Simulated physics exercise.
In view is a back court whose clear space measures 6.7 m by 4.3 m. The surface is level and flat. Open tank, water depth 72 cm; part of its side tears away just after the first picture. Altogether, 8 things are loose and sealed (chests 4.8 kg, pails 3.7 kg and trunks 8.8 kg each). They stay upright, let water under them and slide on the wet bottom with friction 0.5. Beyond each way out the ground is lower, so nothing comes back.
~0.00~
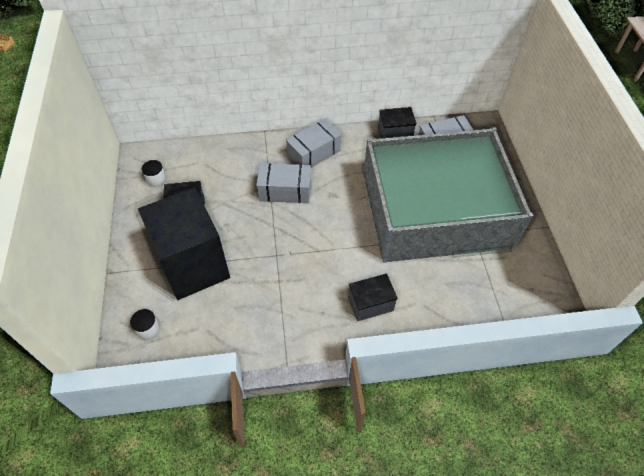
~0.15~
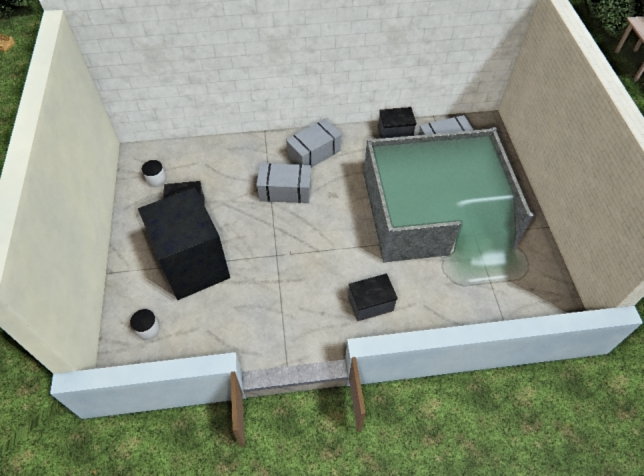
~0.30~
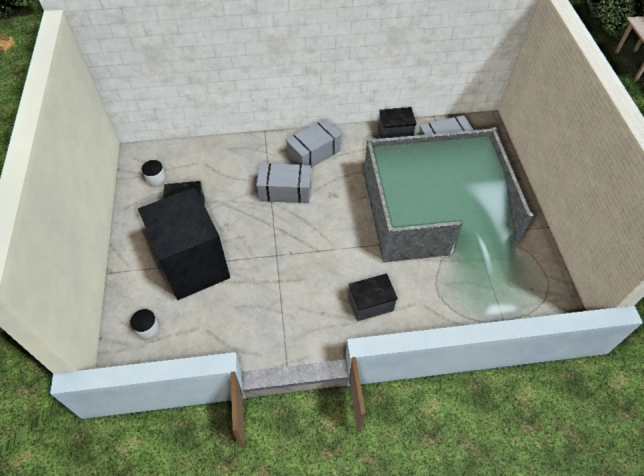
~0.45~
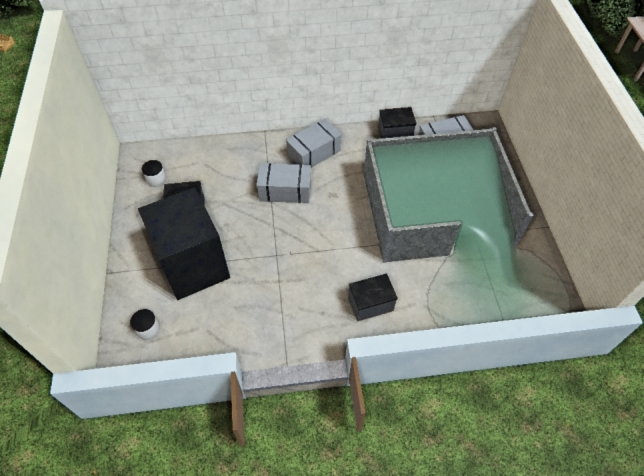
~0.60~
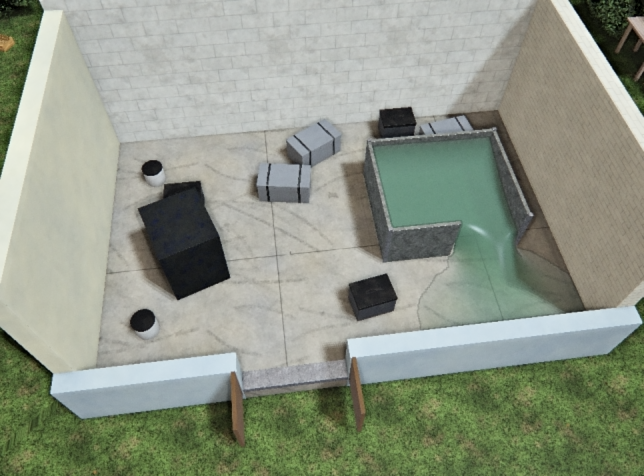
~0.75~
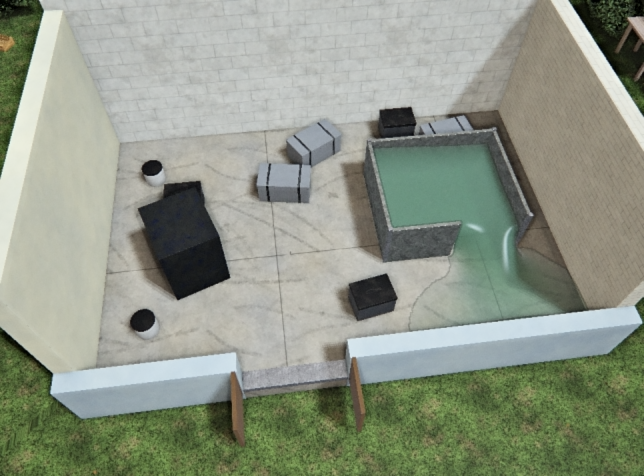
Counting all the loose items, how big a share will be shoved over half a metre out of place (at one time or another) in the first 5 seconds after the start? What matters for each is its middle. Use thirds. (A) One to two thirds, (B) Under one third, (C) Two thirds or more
The answer is A.
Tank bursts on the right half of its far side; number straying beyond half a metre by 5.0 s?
The count would be 7.
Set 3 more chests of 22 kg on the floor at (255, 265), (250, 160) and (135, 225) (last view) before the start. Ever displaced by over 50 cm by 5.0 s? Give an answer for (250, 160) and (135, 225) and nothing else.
In the order asked they come out inside the limit, inside the limit.
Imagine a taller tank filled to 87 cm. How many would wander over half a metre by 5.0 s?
So the tally would be 6.
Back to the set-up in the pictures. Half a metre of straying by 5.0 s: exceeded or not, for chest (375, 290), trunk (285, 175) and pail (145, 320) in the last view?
In order: Farther, not as far and farther.
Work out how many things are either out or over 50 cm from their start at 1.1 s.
0 in all.
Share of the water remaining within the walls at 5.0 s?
Close to 98 in a hundred parts remain.
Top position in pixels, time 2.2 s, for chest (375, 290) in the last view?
Position: Approx. (331, 230).
After 1.1 s 0 of 8 are over 50 cm from their spots; 0 afloat.
After 2.2 s 1 of 8 are over 50 cm from their spots; 0 afloat.
After 3.5 s 1 of 8 are over 50 cm from their spots; 1 afloat.
After 5.0 s 5 of 8 are over 50 cm from their spots, and 5 have been at some point; 4 afloat.
